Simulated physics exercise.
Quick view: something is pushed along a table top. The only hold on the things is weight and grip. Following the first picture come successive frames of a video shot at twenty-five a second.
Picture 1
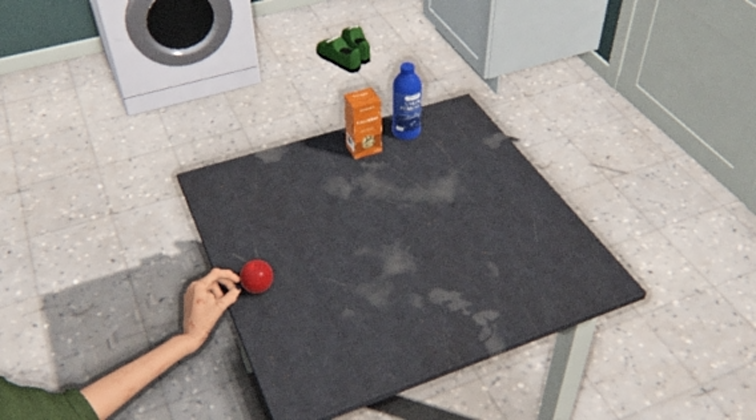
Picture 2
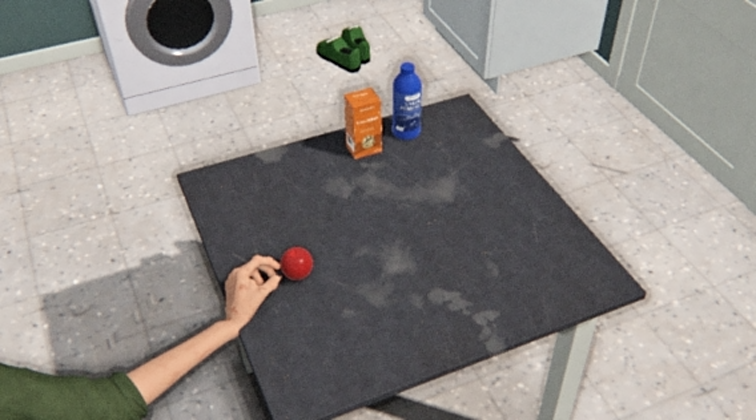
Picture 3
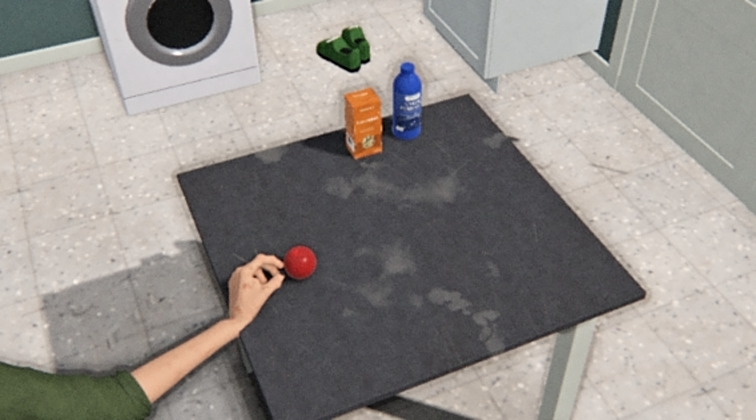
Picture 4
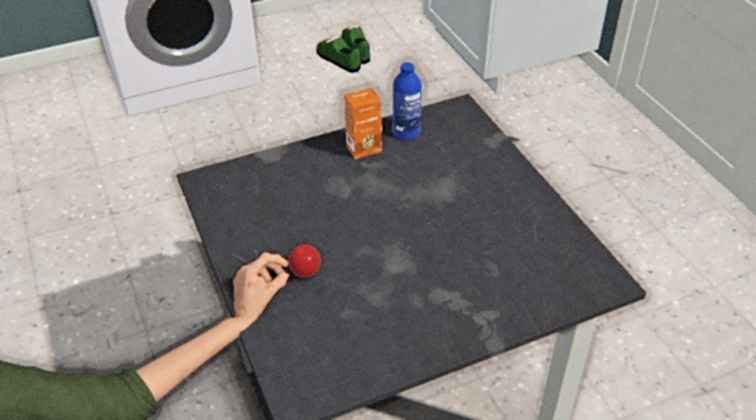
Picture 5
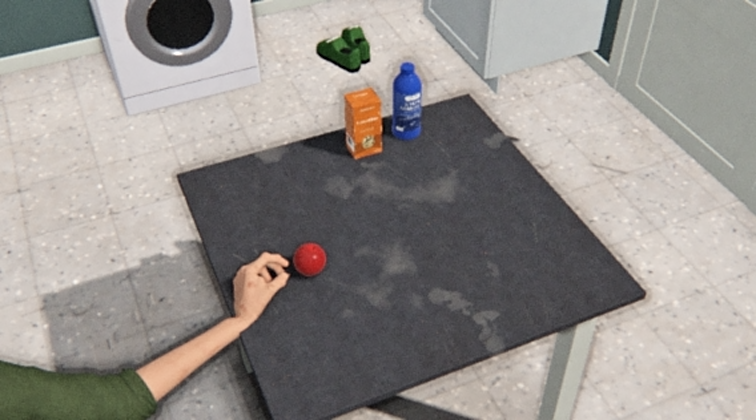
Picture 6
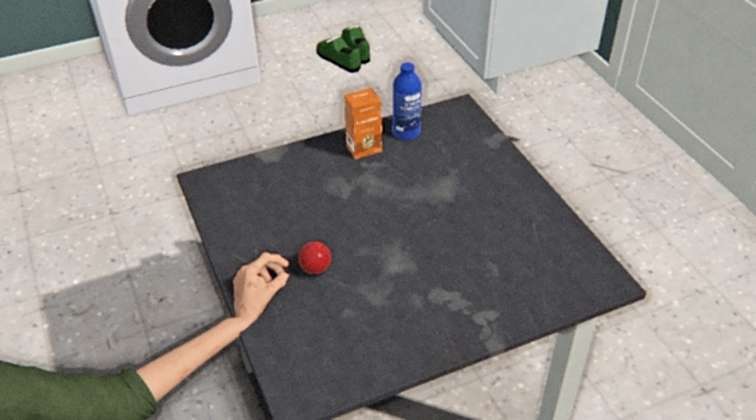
A red apple was pushed a short way to the right across a dark table by a hand, then crept slightly farther from the fingertips while the orange box and blue bottle stayed still.
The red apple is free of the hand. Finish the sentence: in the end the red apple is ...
Still on the table.
Then, 0.10 s past the last view, red apple displaced about its own width near (326, 254).
Then, 0.20 s past the last view, red apple displaced about its own width near (335, 251).
Then, 0.40 s past the last view, red apple displaced about its own width near (350, 246).
Then, 0.60 s past the last view, red apple displaced well along near (359, 243).
Finally, moved from the start, red apple. Final places as the last picture's camera would see them, red apple near (363, 242).
